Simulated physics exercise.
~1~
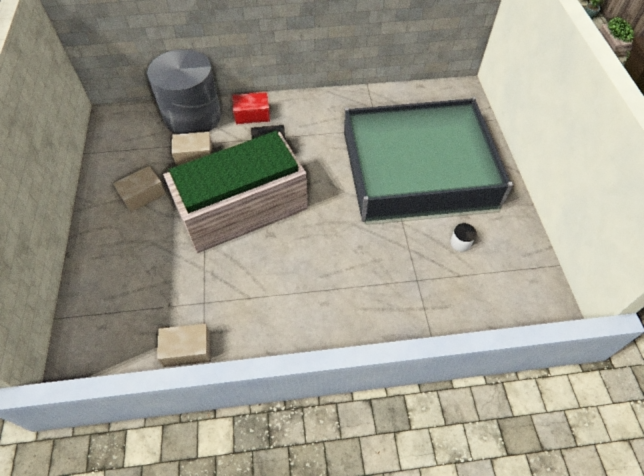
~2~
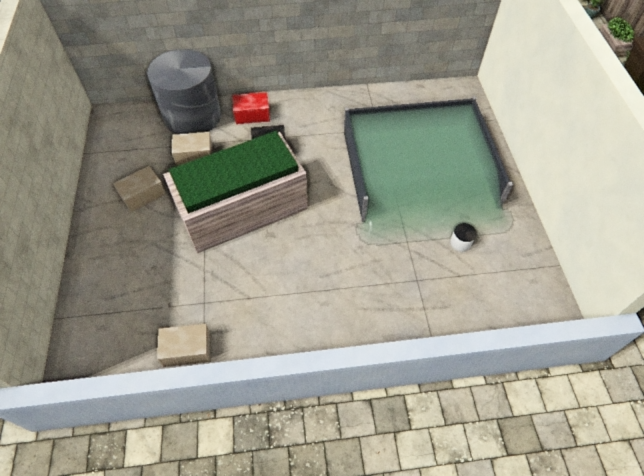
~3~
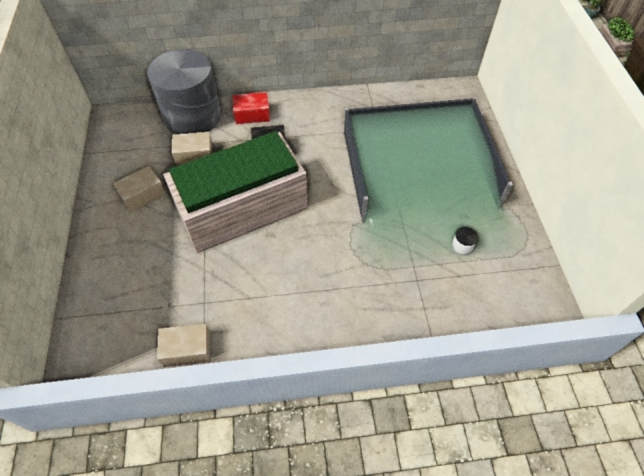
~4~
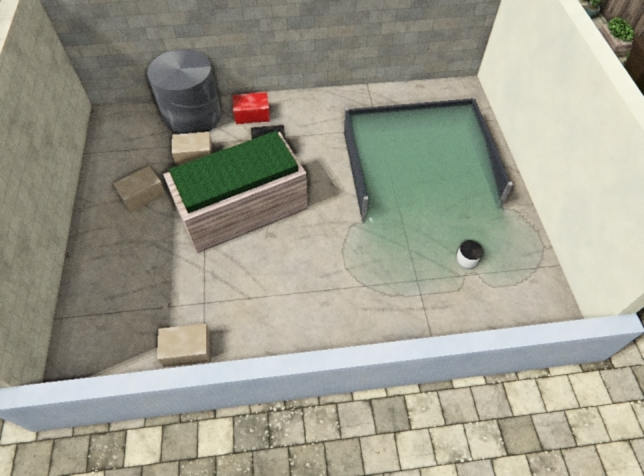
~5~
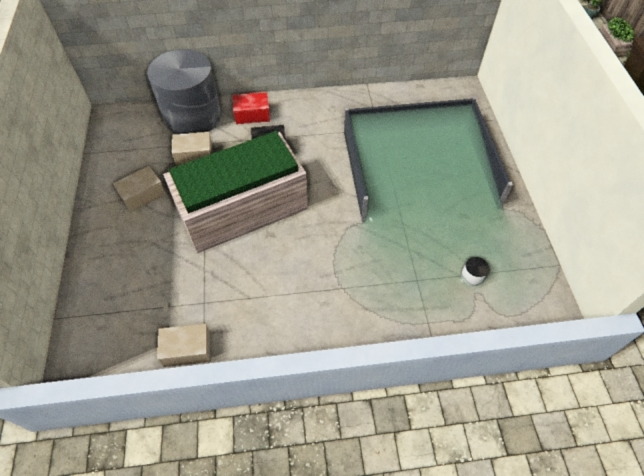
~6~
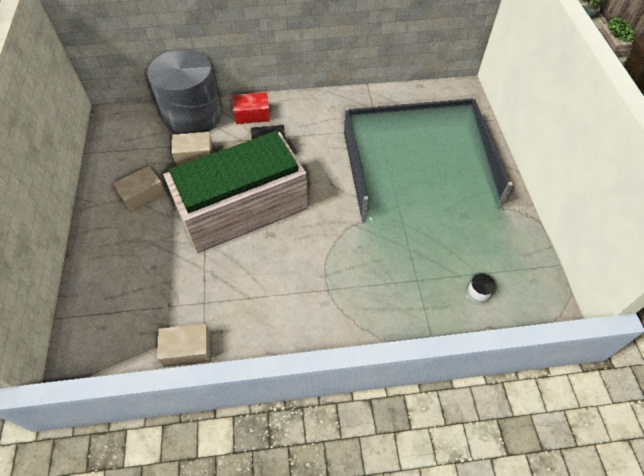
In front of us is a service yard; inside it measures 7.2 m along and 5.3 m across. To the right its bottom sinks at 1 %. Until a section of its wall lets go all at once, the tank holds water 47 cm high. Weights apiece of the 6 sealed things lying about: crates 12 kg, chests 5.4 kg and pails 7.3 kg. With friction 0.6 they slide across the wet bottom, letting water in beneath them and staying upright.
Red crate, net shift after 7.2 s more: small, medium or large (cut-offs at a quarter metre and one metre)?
Small.
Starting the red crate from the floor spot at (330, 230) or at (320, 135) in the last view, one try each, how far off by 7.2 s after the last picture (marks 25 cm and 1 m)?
One try each gives this: It goes a little way, then it remains roughly in place.
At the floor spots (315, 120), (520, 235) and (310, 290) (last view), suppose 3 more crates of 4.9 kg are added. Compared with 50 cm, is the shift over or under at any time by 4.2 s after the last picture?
In sequence: Stays within; goes beyond; goes beyond.
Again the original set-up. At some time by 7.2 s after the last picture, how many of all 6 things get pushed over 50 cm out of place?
2.
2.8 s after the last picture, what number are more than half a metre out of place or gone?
By then the count is 2.
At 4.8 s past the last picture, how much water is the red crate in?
Somewhere close to 0 cm.
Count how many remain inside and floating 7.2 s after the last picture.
It comes to 0.
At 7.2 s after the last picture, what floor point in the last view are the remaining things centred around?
They average out to somewhere around (248, 164).
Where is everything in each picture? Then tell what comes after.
The first picture shows the red crate at (250, 101) rests on the ground; 3.9 m2 under water; 0 of 6 have shifted.
The second picture shows the red crate at (250, 101), on the bottom; 4.9 m2 under water; 0 of 6 have shifted.
The third picture shows the red crate at (250, 101) rests on the ground; 5.9 m2 under water; 1 of 6 have shifted.
The fourth picture shows the red crate at (250, 101), on the bottom; water covers 7.2 m2; 1 of 6 have shifted.
The fifth picture shows the red crate at (250, 101), on the bottom; 8.7 m2 under water; 1 of 6 have shifted.
The sixth picture shows the red crate at (250, 101) rests on the ground; water covers 10.2 m2; 1 of 6 have shifted.
Then, 0.9 s after the last picture the red crate is near (250, 101), 0.0 m from its start, aground; 1 afloat.
Then, 2.8 s after the last picture the red crate is near (250, 101), 0.0 m from its start, aground; 1 afloat.
Then, 4.8 s after the last picture the red crate is near (250, 101), 0.0 m from its start, aground; 2 afloat.
Then, 7.2 s after the last picture the red crate is near (250, 101), 0.0 m from its start, aground; 0 afloat.
